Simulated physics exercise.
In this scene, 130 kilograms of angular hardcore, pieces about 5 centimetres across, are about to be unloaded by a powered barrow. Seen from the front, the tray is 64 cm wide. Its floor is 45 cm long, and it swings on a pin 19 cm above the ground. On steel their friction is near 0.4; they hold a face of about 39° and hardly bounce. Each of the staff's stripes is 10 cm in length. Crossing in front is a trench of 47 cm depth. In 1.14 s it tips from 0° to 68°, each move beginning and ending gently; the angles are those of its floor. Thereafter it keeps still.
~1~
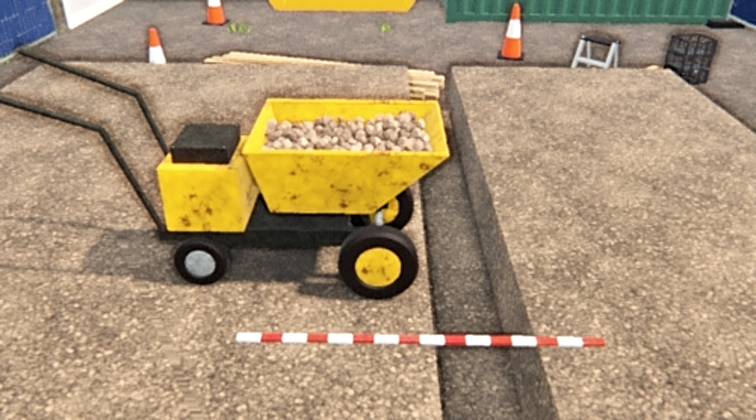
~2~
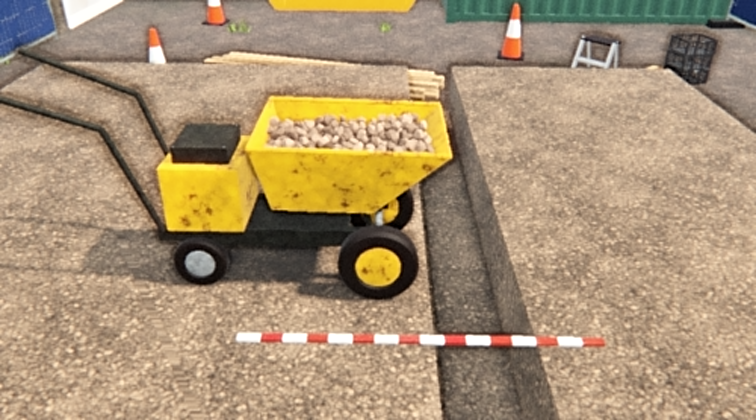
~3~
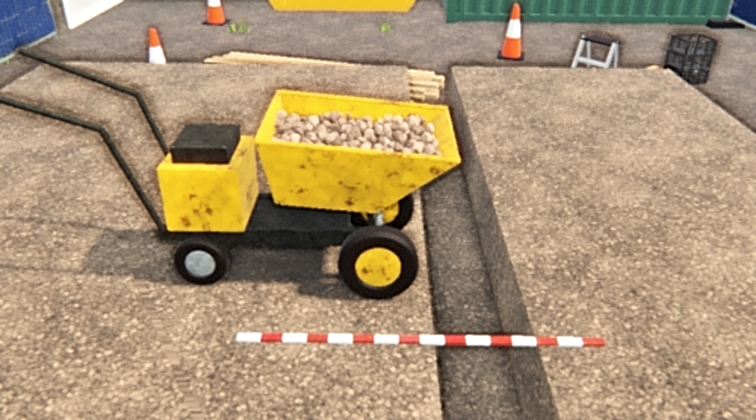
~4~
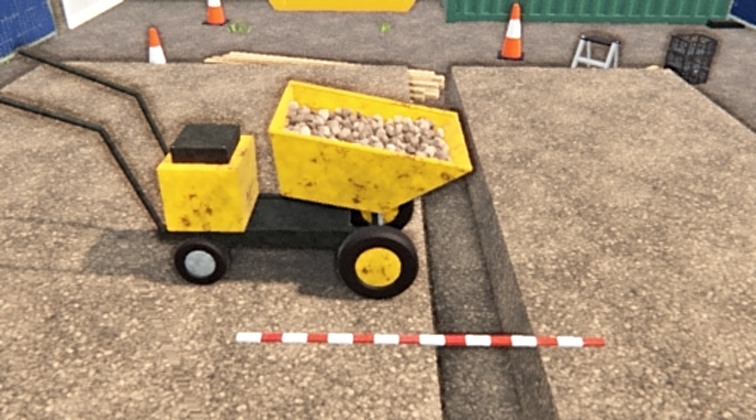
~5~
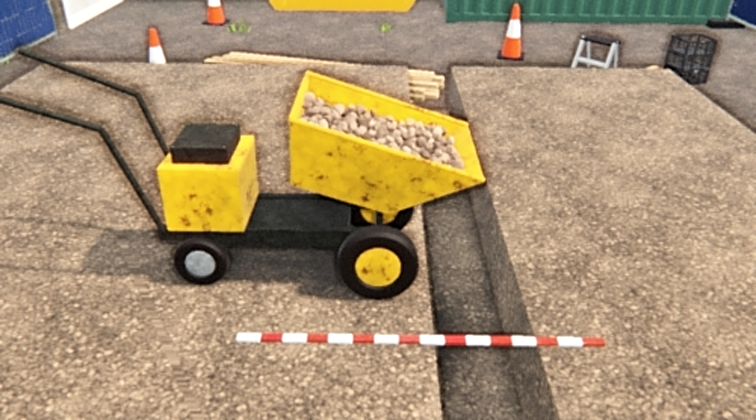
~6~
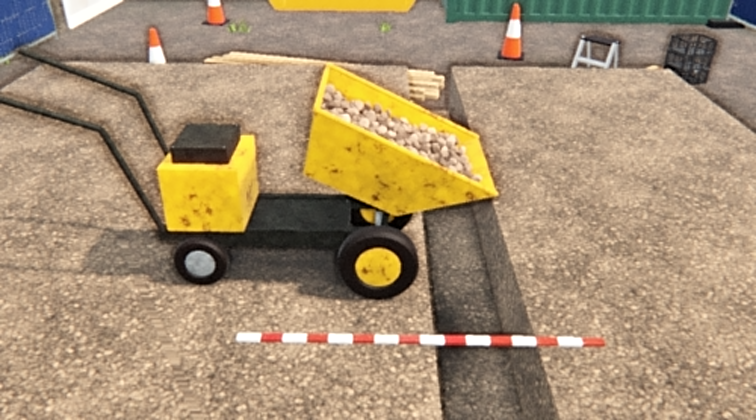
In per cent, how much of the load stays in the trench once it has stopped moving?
I would say about 21 per cent.
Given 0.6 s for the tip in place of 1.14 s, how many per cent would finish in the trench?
Near 15 per cent.
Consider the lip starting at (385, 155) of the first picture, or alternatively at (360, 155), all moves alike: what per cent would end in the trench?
That gives roughly 95 per cent and roughly 100 per cent.
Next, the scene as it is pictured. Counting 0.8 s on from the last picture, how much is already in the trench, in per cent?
Roughly 0% by that time.
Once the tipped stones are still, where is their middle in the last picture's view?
Around (537, 262).
Then, 0.4 s after the last picture the floor is at 58°, 100 % in the tray; the foremost stones are at (503, 213).
Then, 0.8 s after the last picture the floor is at 68°, 78 % in the tray, 2 % in the trench, 20 % past the trench; the foremost stones are at (571, 271).
Then, 1.1 s after the last picture the floor is at 68°, 43 % in the tray, 9 % in the trench, 48 % past the trench; the foremost stones are at (641, 255).
Then, 3.1 s after the last picture the floor is at 68°, 27 % in the tray, 21 % in the trench, 52 % past the trench; the foremost stones are at (678, 258).
